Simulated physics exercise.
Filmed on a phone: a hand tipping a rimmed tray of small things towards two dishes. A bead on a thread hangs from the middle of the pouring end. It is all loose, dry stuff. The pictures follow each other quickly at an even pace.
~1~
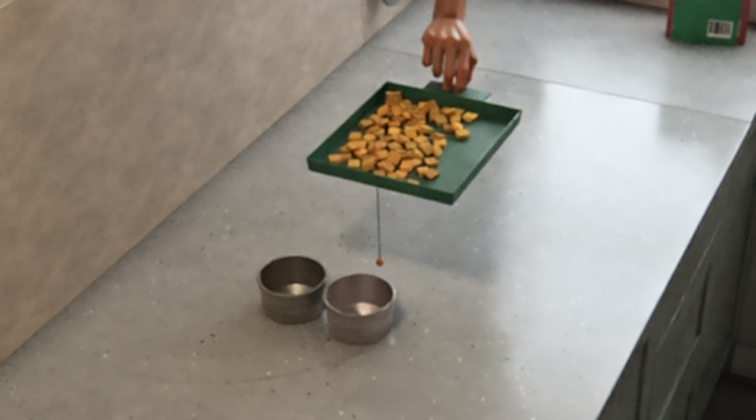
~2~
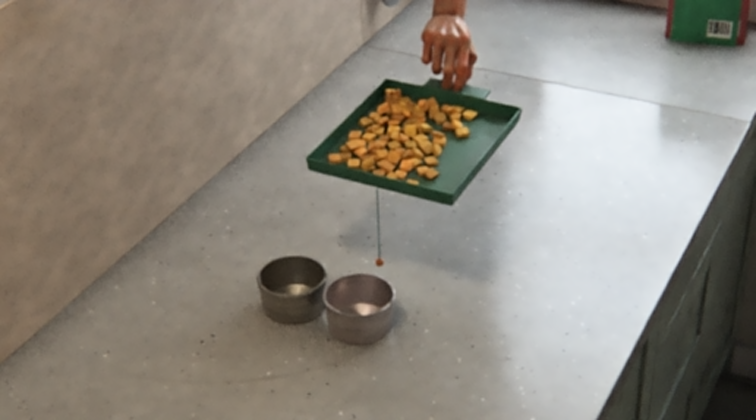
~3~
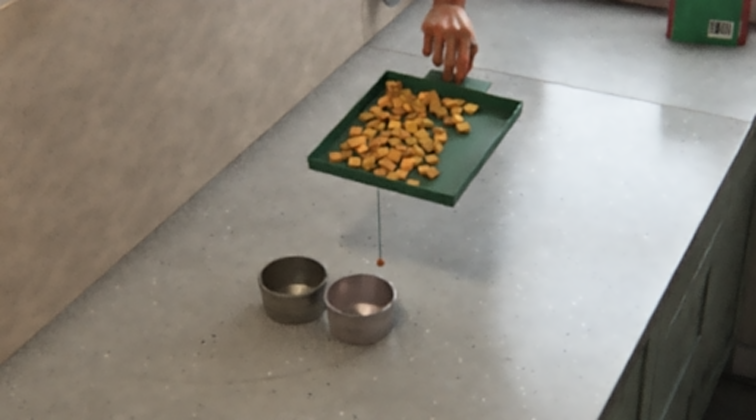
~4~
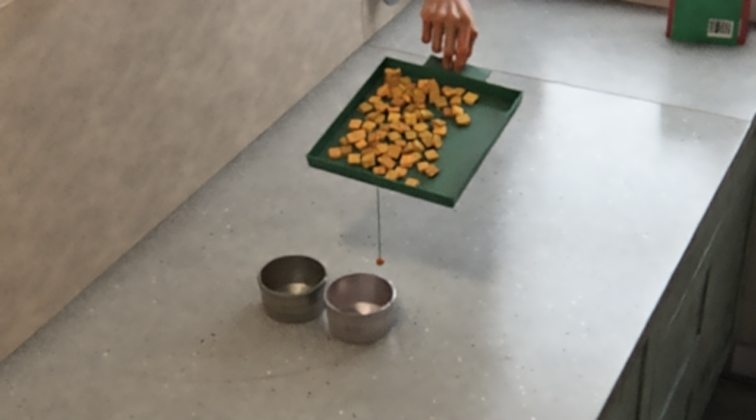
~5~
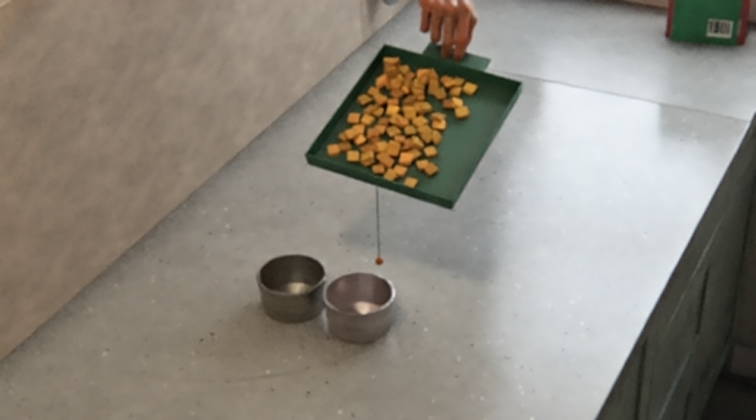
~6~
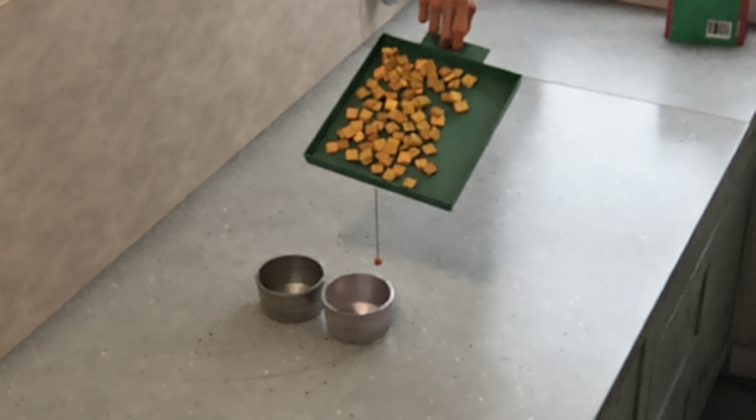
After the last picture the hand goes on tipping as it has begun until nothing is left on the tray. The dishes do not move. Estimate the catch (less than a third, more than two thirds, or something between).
They take under a third between them.
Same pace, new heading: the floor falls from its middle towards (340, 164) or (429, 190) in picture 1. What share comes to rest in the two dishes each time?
About 10 and 0 per cent.
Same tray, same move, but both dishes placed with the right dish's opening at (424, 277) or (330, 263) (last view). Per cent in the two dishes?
Near 20 % and 0 %.
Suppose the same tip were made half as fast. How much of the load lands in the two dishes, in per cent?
Some 30 per cent.
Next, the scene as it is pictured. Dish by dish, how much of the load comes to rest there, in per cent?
Left dish near 0 in a hundred; right dish near 20.
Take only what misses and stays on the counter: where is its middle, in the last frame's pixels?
Close to (429, 337).
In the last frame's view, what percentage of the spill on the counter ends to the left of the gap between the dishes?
Some 0 per cent.
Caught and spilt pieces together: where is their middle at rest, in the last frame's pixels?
Near (413, 337).
Soon after the last picture, tray tipped steeply; nearly all on the tray; a small part in the air.
A little later, tray tipped past a quarter turn; about half on the tray; a small part in the right dish; about a third outside both; a small part in the air.
Later still, tray tipped past a quarter turn; about a quarter in the right dish; most outside both.
At rest, tray tipped past a quarter turn; about a quarter in the right dish; none in the left dish; most outside both.
